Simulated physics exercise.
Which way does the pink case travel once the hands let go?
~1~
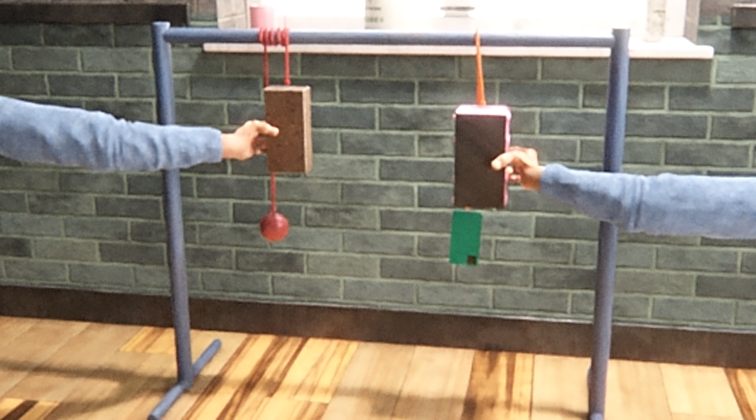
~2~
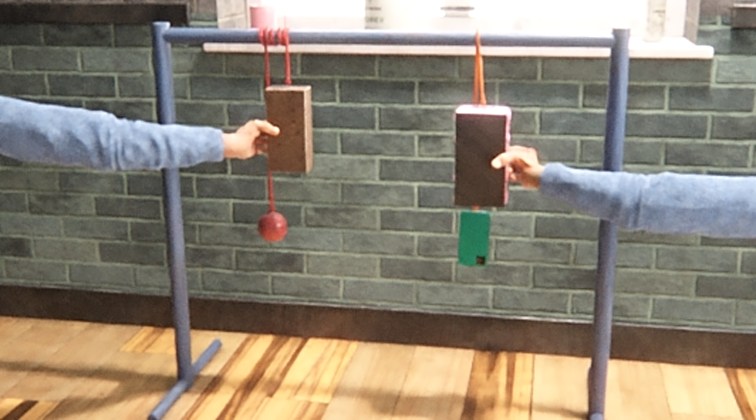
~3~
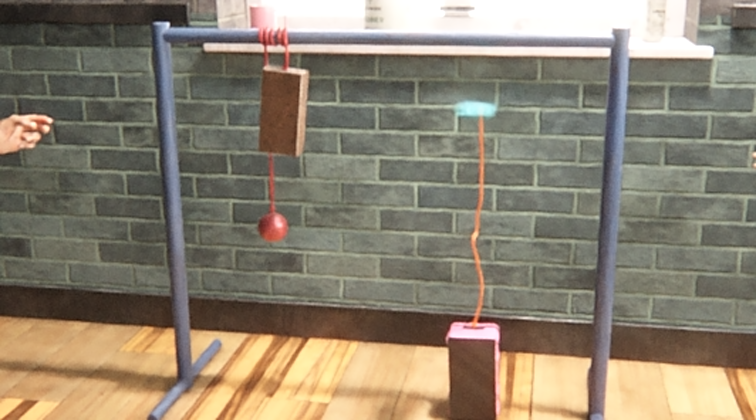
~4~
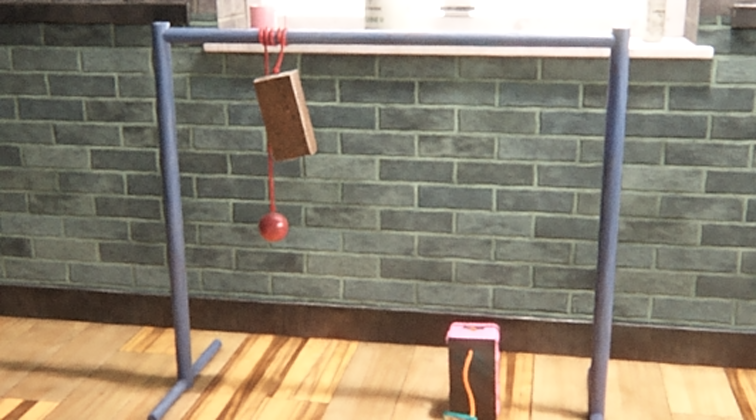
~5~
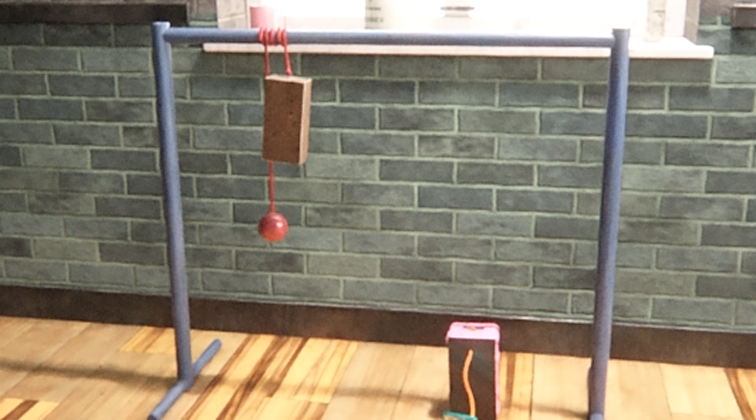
The pink case moves down, dropping from beneath the rail to the wooden floor.
